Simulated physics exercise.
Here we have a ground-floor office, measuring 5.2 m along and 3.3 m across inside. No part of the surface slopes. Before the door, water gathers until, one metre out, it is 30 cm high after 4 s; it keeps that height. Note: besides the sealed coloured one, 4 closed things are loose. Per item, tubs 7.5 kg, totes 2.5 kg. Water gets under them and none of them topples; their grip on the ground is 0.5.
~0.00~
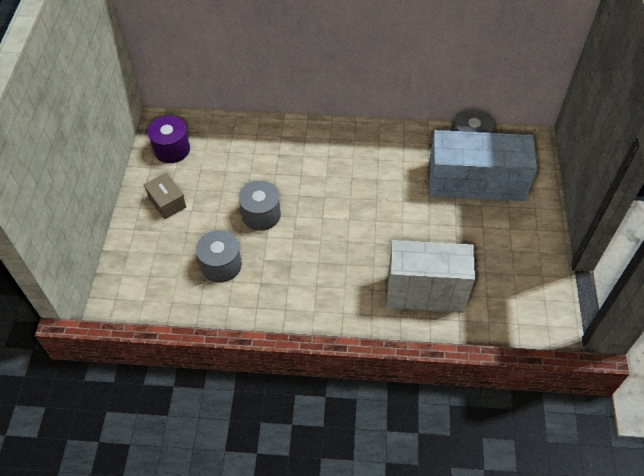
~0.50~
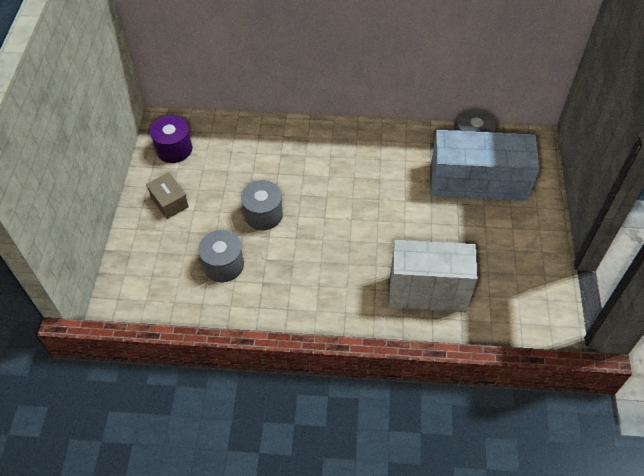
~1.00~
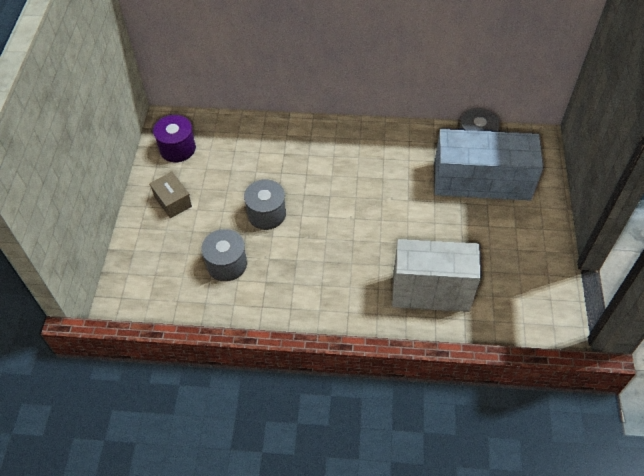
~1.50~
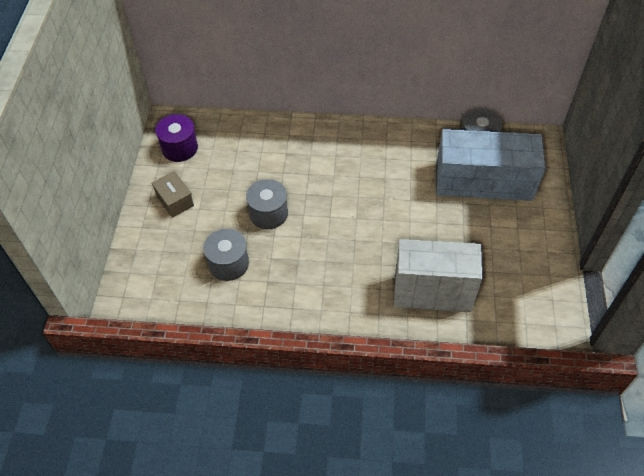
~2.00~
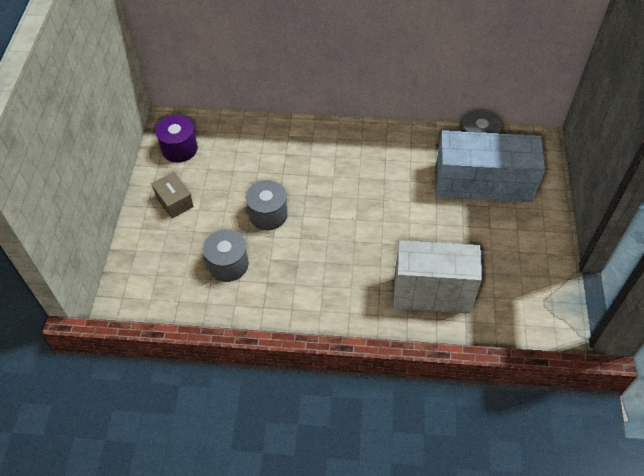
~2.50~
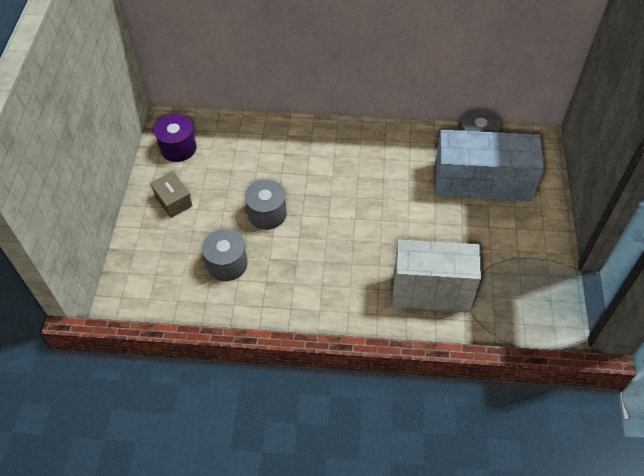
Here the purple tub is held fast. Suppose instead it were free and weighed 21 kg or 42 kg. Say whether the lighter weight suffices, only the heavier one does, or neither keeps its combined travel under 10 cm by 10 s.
Heavier wins.
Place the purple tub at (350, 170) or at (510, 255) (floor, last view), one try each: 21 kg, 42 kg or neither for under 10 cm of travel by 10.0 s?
Taking the two spots in turn, both keep it, then only the heavier keeps it.
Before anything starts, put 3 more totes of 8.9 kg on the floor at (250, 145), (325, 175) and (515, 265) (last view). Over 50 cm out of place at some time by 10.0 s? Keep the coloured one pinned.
The first comes out below the threshold, the second above the threshold, the third above the threshold.
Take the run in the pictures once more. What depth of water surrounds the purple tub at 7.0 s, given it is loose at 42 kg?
Something like 4 centimetres.
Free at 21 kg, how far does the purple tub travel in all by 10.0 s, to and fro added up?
It would cover some 30 cm all told.
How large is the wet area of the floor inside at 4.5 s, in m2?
Near 7.5 m2 in all.
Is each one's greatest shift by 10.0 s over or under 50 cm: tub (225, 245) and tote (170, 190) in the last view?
First above the mark, second within the mark.
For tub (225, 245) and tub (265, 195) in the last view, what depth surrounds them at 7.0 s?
4 and 4 cm.
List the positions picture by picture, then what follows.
In the first picture, the purple tub at (167, 130), on the bottom; water covers 0.0 m2; 0 of 5 have shifted.
In the second picture, the purple tub at (169, 130), on the bottom; 0.0 m2 under water; 0 of 5 have shifted.
In the third picture, the purple tub at (173, 129) rests on the ground; water covers 0.0 m2; 0 of 5 have shifted.
In the fourth picture, the purple tub at (175, 129) rests on the ground; water covers 0.0 m2; 0 of 5 have shifted.
In the fifth picture, the purple tub at (175, 129) rests on the ground; 0.2 m2 under water; 0 of 5 have shifted.
In the sixth picture, the purple tub at (173, 129), on the bottom; water covers 1.0 m2; 0 of 5 have shifted.
After 3.5 s the purple tub would be 0 cm from its start with 21 kg and 0 cm from its start with 42 kg; 0 cm of water round it then.
After 4.5 s the purple tub would be 0 cm from its start with 21 kg and 0 cm from its start with 42 kg; 0 cm of water round it then.
After 7.0 s the purple tub would be 0 cm from its start with 21 kg and 0 cm from its start with 42 kg; 4 cm of water round it then.
After 10.0 s the purple tub would be 22 cm from its start with 21 kg and 0 cm from its start with 42 kg; 14 cm of water round it then.
